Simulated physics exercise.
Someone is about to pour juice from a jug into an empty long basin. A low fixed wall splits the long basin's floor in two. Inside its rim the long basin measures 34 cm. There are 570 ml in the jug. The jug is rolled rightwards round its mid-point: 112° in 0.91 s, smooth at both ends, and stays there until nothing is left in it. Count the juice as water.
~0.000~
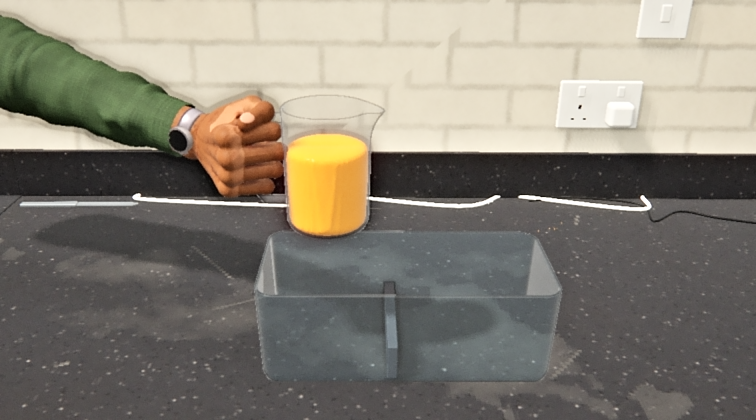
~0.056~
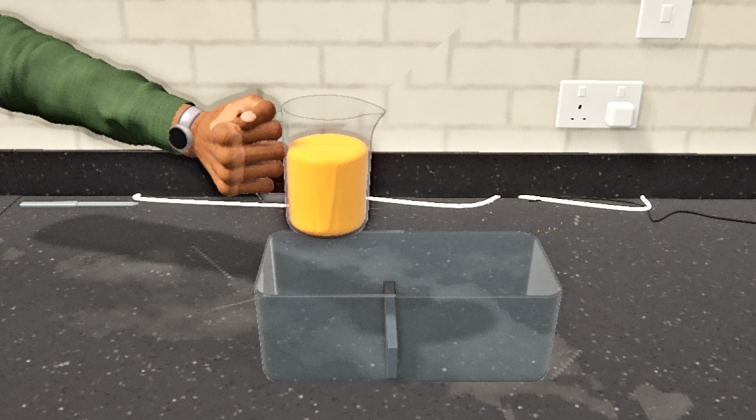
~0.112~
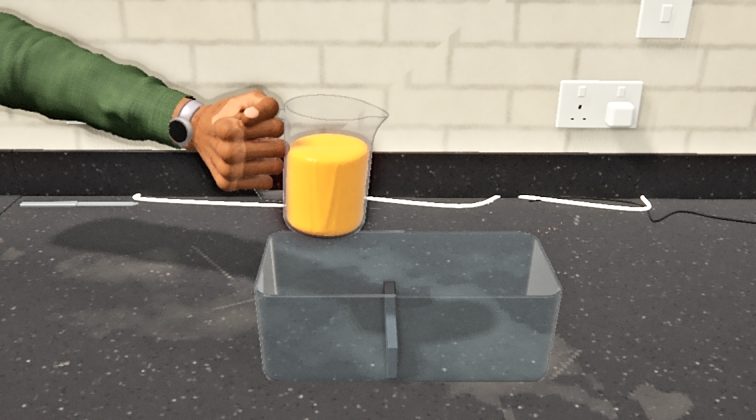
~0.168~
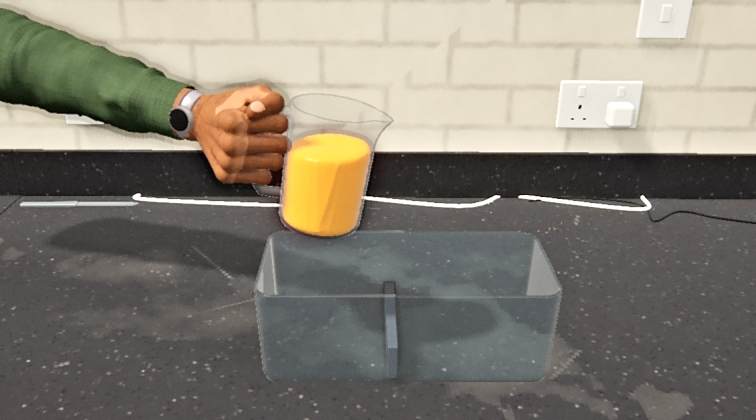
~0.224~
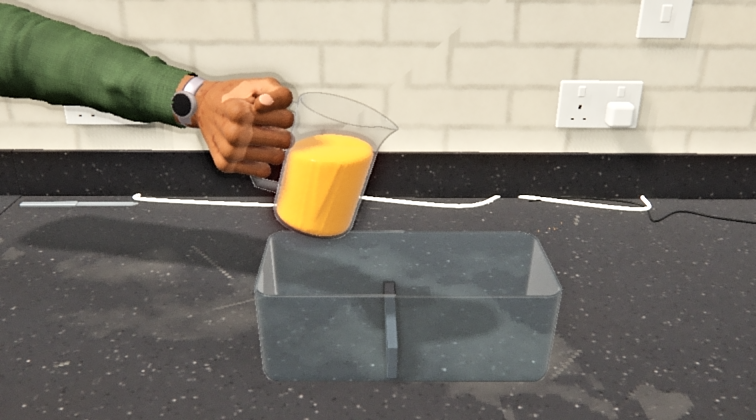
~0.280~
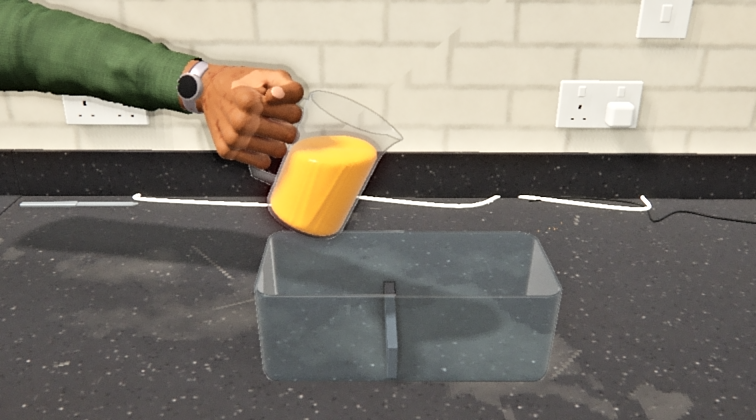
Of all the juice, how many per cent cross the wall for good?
About 93 per cent.
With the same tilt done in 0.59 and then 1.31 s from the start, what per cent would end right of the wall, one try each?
In turn about 95 and 95 per cent.
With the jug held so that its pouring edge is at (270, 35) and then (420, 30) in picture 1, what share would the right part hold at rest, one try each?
First 5, then 80 per cent.
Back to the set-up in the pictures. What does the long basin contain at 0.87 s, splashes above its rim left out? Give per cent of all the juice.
Near 62 in a hundred.
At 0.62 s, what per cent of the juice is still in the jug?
Near 82 in a hundred.
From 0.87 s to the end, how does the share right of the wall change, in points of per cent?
The share moves up, by some 32 per cent.
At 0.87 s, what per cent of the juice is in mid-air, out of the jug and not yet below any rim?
Near 16 in a hundred.
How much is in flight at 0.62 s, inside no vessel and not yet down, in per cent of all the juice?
Some 14 per cent.
Then, 0.62 s in, the tilt is 86° and 83 per cent is still to pour, 0 is left of the wall and 3 right of it.
Then, 0.87 s in, the tilt is 111° and 22 per cent is still to pour, 1 is left of the wall and 61 right of it.
Then, 1.13 s in, the tilt is 112° and 1 per cent is still to pour, 6 is left of the wall and 91 right of it.
Then, 1.41 s in, the tilt is 112° and 0 per cent is still to pour, 6 is left of the wall and 93 right of it.
Finally, 6 per cent lies left of the wall, 93 right of it and 1 outside.
